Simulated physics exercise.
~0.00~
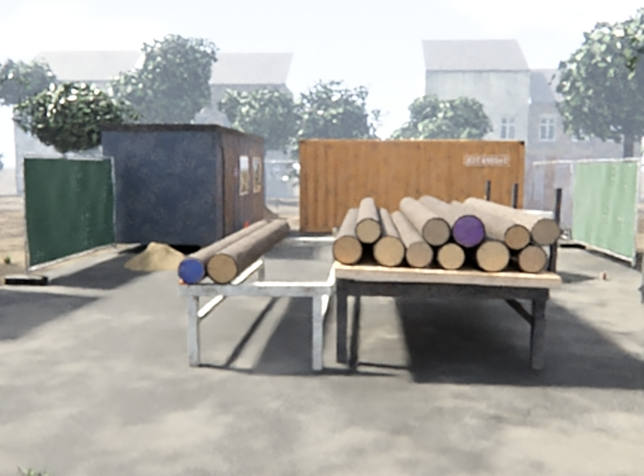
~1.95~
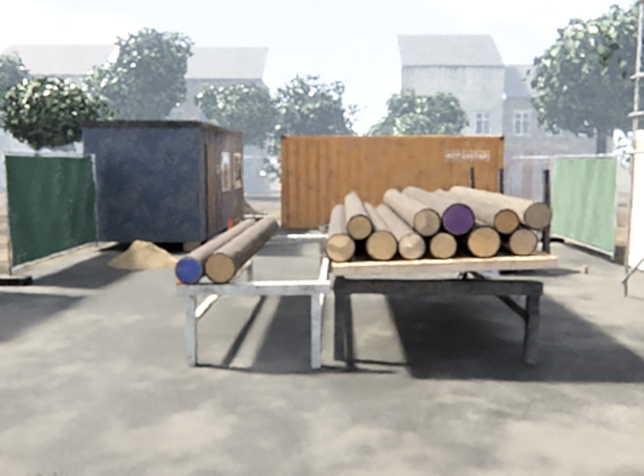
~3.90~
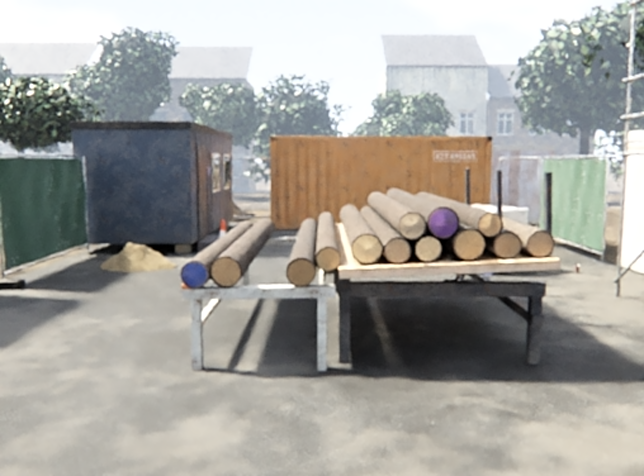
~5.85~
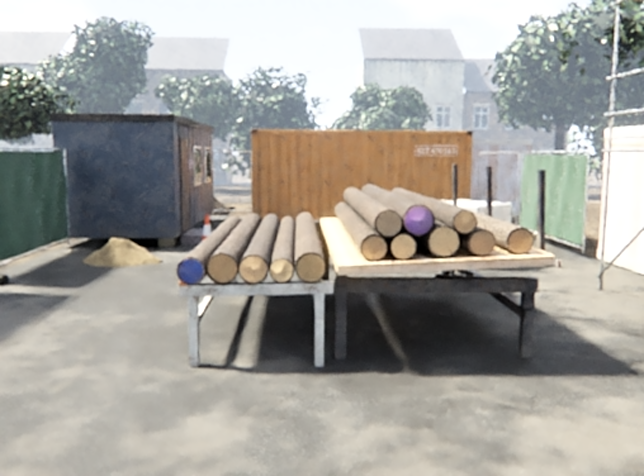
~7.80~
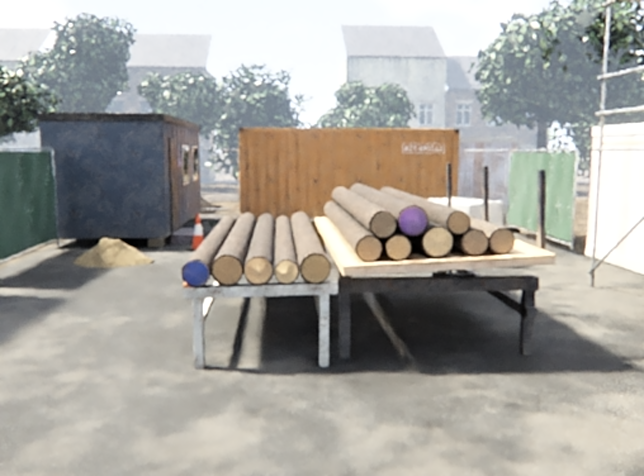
In a paved yard with a blue-grey cabin, an orange container and green fence panels behind, a slowly drifting view faces the cut ends of timber poles. A pale metal rack on the left holds a blue-ended pole and a plain one, beside a dark-legged deck piled with more, including a purple-ended pole on top. Plain poles roll left off the deck onto the rack and close up against those already there. Purple shifts a little left but stays up on the pile. Finally everything rests, with five poles side by side on the rack and blue at its left end.
